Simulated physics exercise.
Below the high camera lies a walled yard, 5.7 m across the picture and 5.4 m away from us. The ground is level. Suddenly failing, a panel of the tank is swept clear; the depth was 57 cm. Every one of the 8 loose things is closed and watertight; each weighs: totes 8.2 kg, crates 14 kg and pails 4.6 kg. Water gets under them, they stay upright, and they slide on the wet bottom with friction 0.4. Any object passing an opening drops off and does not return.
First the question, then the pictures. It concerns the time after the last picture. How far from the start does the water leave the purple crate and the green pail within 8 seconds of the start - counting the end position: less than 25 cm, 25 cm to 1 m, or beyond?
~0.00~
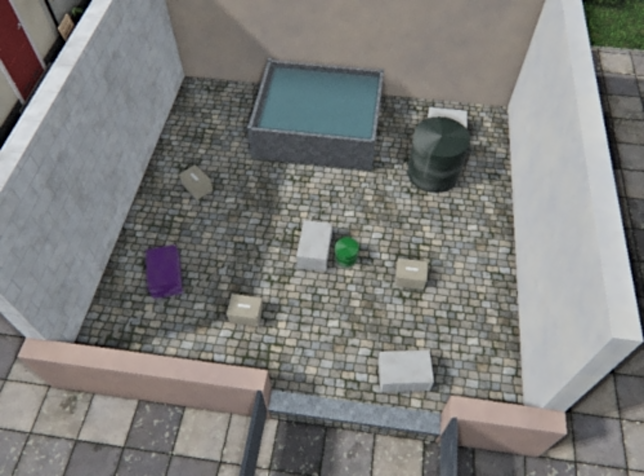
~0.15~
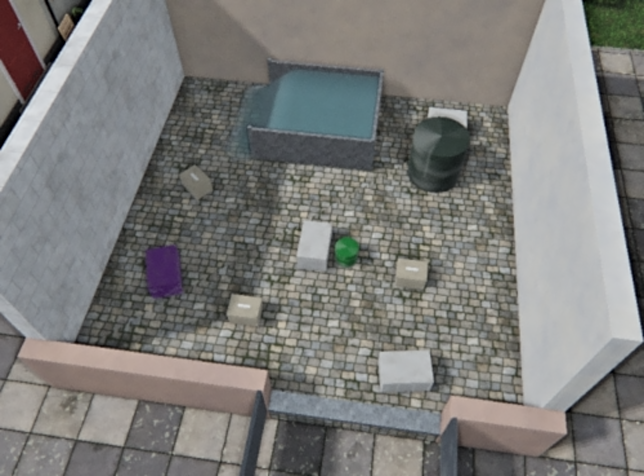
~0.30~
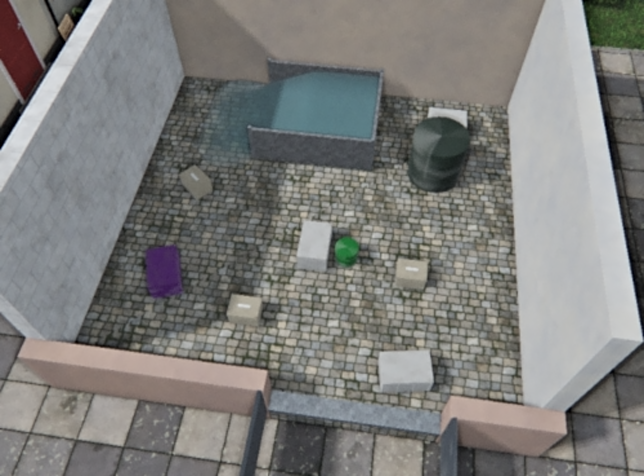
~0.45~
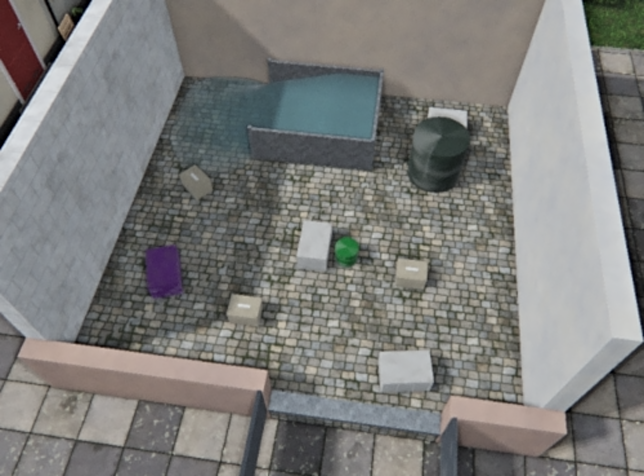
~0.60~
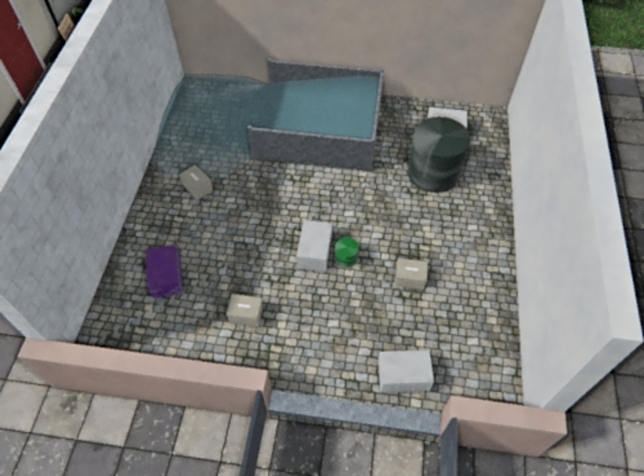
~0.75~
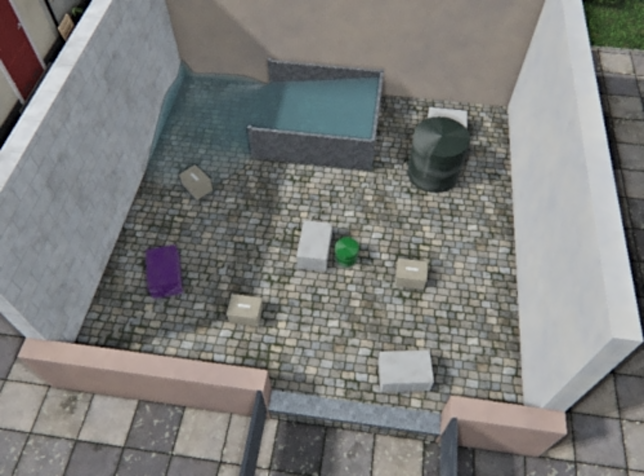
By the end, the purple crate is taken a long way and the green pail keeps its spot.
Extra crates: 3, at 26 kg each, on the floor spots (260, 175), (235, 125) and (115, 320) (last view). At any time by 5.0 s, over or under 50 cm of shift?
Order as asked - not as far, farther, farther.
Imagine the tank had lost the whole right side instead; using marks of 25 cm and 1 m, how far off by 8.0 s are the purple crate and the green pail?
Purple crate: Essentially stationary; green pail: Displaced far.
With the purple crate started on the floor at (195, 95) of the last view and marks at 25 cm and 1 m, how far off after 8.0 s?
Well, it is shoved a long way.
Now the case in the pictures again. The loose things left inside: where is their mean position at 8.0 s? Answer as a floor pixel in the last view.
Centred roughly on (415, 282).
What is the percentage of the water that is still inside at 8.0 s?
Around 90 % of the water.
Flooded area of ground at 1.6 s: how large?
The covered patch comes to about 8.0 m2.
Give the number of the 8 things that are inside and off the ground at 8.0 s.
I count 1.
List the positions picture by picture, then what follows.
In the first frame, the purple crate at (162, 266) rests on the ground; the green pail at (347, 247) rests on the ground; 2.7 m2 under water; 0 of 8 have shifted.
In the second frame, the purple crate at (162, 266) rests on the ground; the green pail at (347, 247) rests on the ground; 3.5 m2 under water; 0 of 8 have shifted.
In the third frame, the purple crate at (162, 266), on the bottom; the green pail at (347, 247), on the bottom; water covers 4.5 m2; 0 of 8 have shifted.
In the fourth frame, the purple crate at (162, 266), on the bottom; the green pail at (347, 247), on the bottom; water covers 5.5 m2; 0 of 8 have shifted.
In the fifth frame, the purple crate at (162, 266) rests on the ground; the green pail at (347, 247), on the bottom; water covers 6.2 m2; 0 of 8 have shifted.
In the sixth frame, the purple crate at (162, 266), on the bottom; the green pail at (347, 247) rests on the ground; 6.4 m2 under water; 0 of 8 have shifted.
After 1.6 s the purple crate is near (162, 266), 0.0 m from its start, aground; the green pail is near (347, 247), 0.0 m from its start, aground; 0 of 8 are out; 0 afloat.
After 3.6 s the purple crate is near (201, 344), 1.3 m from its start, afloat; the green pail is near (347, 247), 0.0 m from its start, aground; 0 of 8 are out; 1 afloat.
After 5.6 s the purple crate is near (395, 344), 3.2 m from its start, aground; the green pail is near (350, 247), 0.0 m from its start, aground; 0 of 8 are out; 0 afloat.
After 8.0 s the purple crate is near (472, 319), 4.1 m from its start, aground; the green pail is near (350, 247), 0.0 m from its start, aground; 0 of 8 are out; 1 afloat.
